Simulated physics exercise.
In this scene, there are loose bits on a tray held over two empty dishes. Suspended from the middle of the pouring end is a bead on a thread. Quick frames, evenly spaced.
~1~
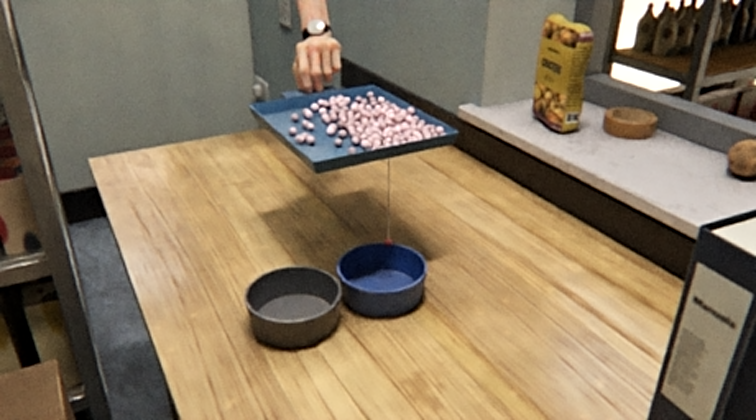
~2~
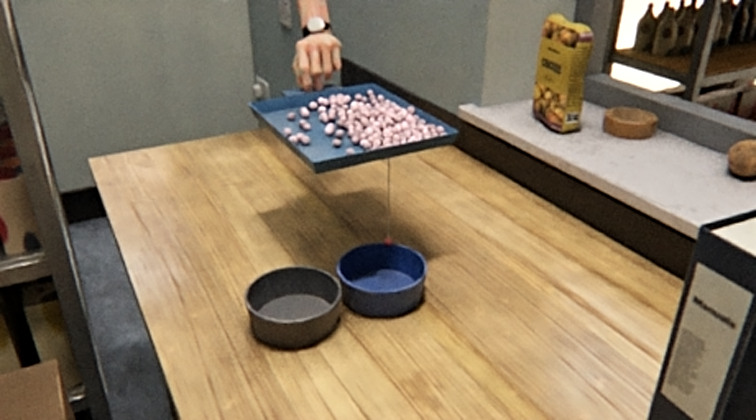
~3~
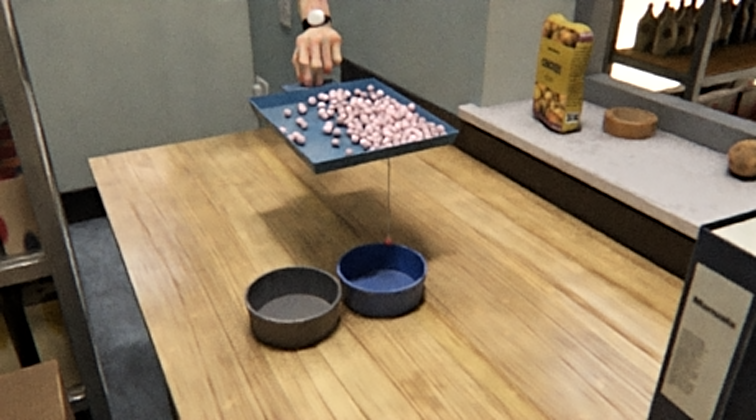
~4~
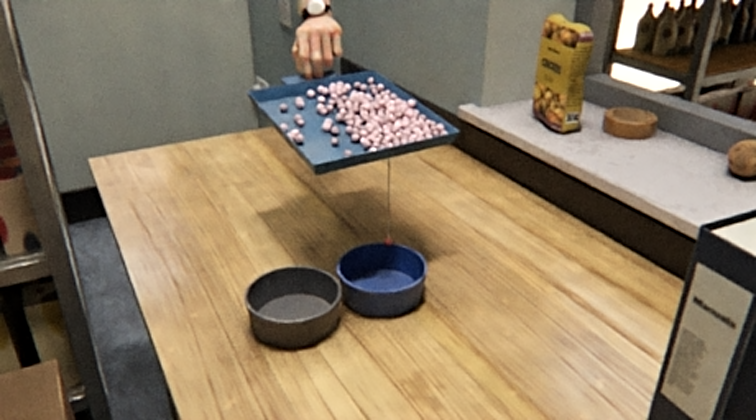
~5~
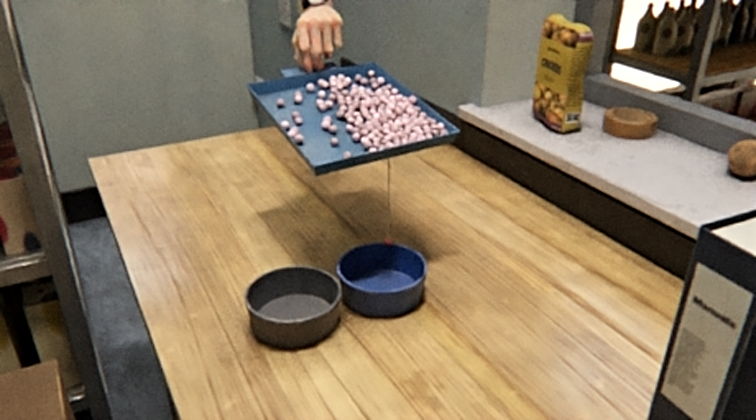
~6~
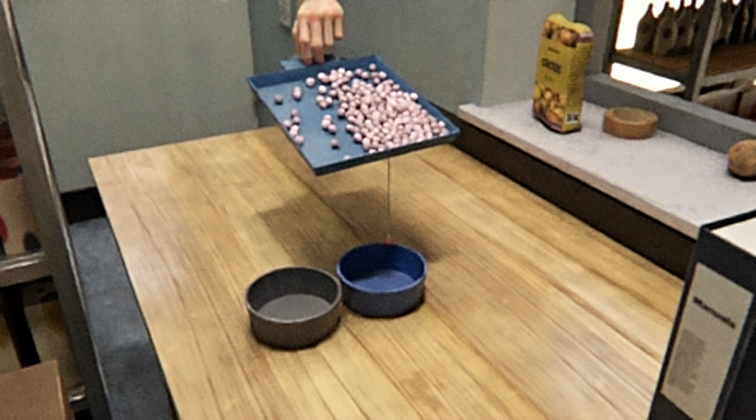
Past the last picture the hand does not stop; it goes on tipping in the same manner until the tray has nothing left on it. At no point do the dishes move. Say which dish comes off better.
Pretty sure the heavier pile builds up on the right there.
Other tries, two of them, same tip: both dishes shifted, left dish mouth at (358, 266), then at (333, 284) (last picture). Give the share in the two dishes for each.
Roughly 60 % and then 90 %.
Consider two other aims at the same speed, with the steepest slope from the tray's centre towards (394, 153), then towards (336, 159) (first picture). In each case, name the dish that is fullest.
So: The right-standing dish on the first go, the left-standing dish on the second.
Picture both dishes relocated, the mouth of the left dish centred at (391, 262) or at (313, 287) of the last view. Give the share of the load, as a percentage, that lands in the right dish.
Trial 1 about 0 %, trial 2 about 40 %.
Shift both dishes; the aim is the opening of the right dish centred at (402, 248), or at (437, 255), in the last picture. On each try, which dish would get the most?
Case one: The dish at left. Case two: The dish at left.
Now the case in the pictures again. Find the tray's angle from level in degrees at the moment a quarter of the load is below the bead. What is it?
It is at around 70 degrees by then.
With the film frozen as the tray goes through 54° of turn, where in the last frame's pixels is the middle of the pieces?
Centre estimate: (380, 139).
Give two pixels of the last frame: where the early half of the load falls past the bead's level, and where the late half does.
It goes through near (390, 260) first, then near (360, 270).
Soon, tray tipped steeply; most on the tray; a stray few in the right dish; a stray few outside both; a small part in the air.
A while on, tray tipped right over; a small part on the tray; about a quarter in the left dish; about a third in the right dish; about a quarter outside both; a small part in the air.
Towards the end, tray tipped past a quarter turn; about a quarter in the left dish; about half in the right dish; about a quarter outside both.
Finally, tray tipped past a quarter turn; about a quarter in the left dish; about half in the right dish; about a quarter outside both.
